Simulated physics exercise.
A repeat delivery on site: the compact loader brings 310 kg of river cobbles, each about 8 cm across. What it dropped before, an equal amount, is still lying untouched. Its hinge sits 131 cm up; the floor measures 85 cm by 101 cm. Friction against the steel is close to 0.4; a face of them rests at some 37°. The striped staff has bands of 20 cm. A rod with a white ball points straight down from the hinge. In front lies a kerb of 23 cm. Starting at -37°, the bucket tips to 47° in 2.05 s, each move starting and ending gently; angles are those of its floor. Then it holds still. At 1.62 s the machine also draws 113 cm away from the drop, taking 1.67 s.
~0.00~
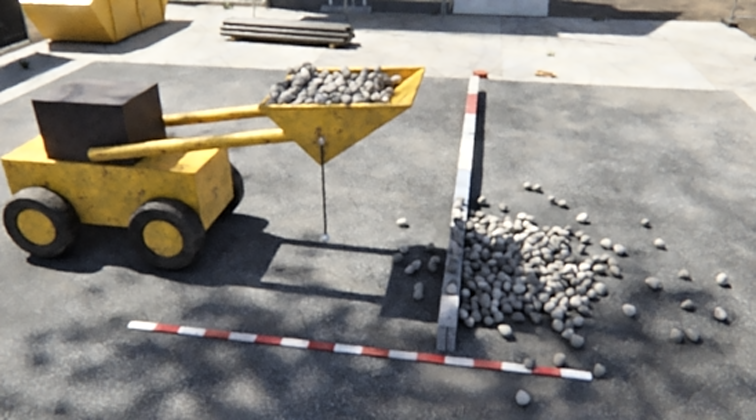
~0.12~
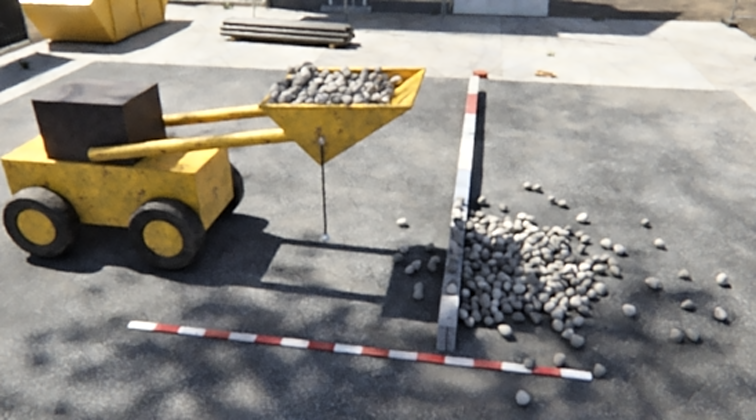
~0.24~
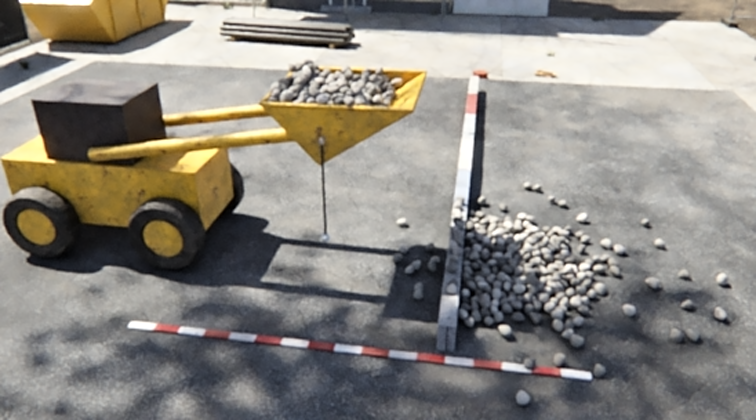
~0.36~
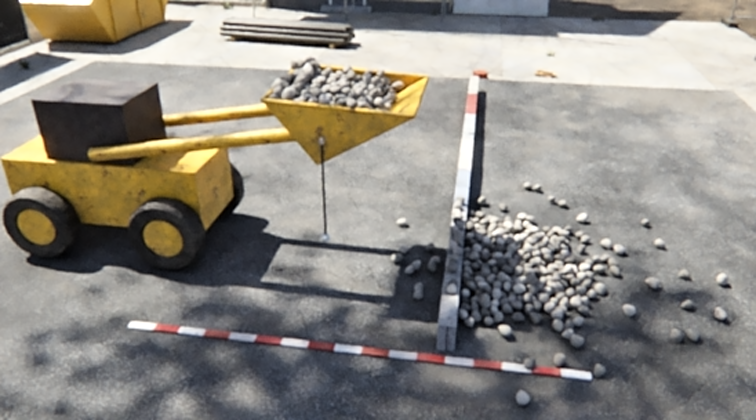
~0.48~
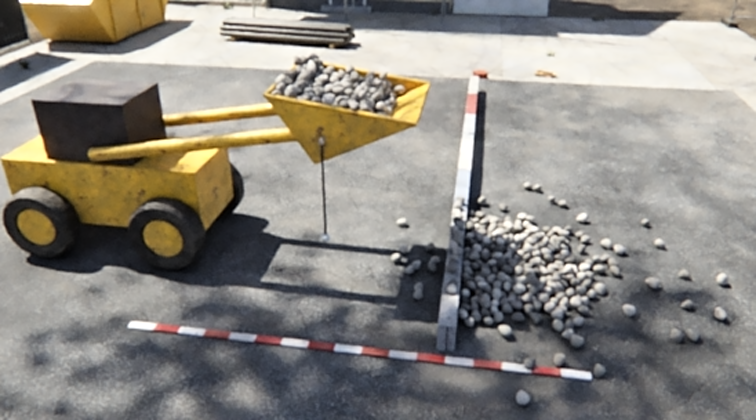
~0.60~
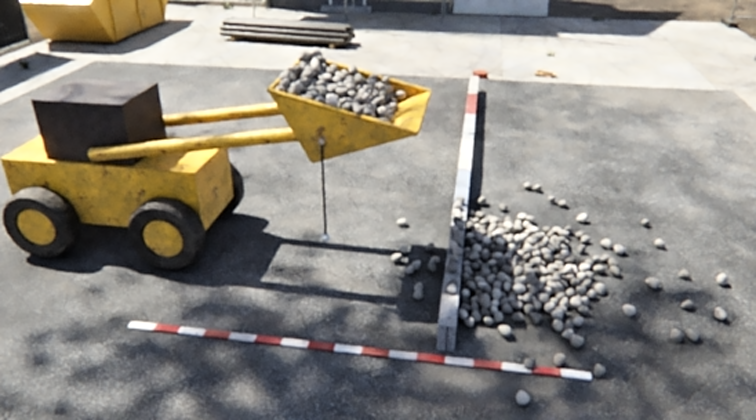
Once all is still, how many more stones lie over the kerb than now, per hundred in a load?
Roughly 2 per cent of a load more.
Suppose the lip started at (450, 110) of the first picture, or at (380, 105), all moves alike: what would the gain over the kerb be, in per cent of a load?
About 30 and 0 per cent.
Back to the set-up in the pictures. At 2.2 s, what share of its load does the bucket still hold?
It holds some 0 per cent.
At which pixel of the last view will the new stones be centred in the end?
Around (414, 251).
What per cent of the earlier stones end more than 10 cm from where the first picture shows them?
About 0 per cent.
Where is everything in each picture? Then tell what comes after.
In the first picture, lip at (411, 106), floor tilted -37°, highest stones at (323, 74). The earlier load is highest near (458, 226), 27 cm above ground level, 7 % on this side of the kerb, 93 % over the kerb.
In the second picture, the bucket is at -36°, its lip at (412, 107); the top of the load is at (323, 74); the stones move at 0.1 m/s on average.
In the third picture, the bucket is at -34°, its lip at (413, 111); the top of the load is at (307, 72); the stones move at 0.1 m/s on average.
In the fourth picture, lip at (415, 117), floor tilted -30°, highest stones at (309, 70); the stones move at 0.1 m/s on average.
In the fifth picture, lip at (417, 124), floor tilted -25°, highest stones at (305, 66); the stones move at 0.2 m/s on average.
In the sixth picture, the bucket is at -20°, its lip at (418, 134); the top of the load is at (309, 63); the stones move at 0.2 m/s on average.
After 1.5 s the floor is at 34°; in per cent of one load, 88 in the bucket, 19 on this side of the kerb, 93 over the kerb; the foremost stones are at (731, 284).
After 2.2 s the floor is at 47°; in per cent of one load, 0 in the bucket, 105 on this side of the kerb, 95 over the kerb; the foremost stones are at (731, 284).
After 3.7 s the floor is at 47°; in per cent of one load, 0 in the bucket, 105 on this side of the kerb, 95 over the kerb; the foremost stones are at (731, 284).
After 6.3 s the floor is at 47°; in per cent of one load, 0 in the bucket, 105 on this side of the kerb, 95 over the kerb; the foremost stones are at (731, 284). Net gain over the kerb, 2.
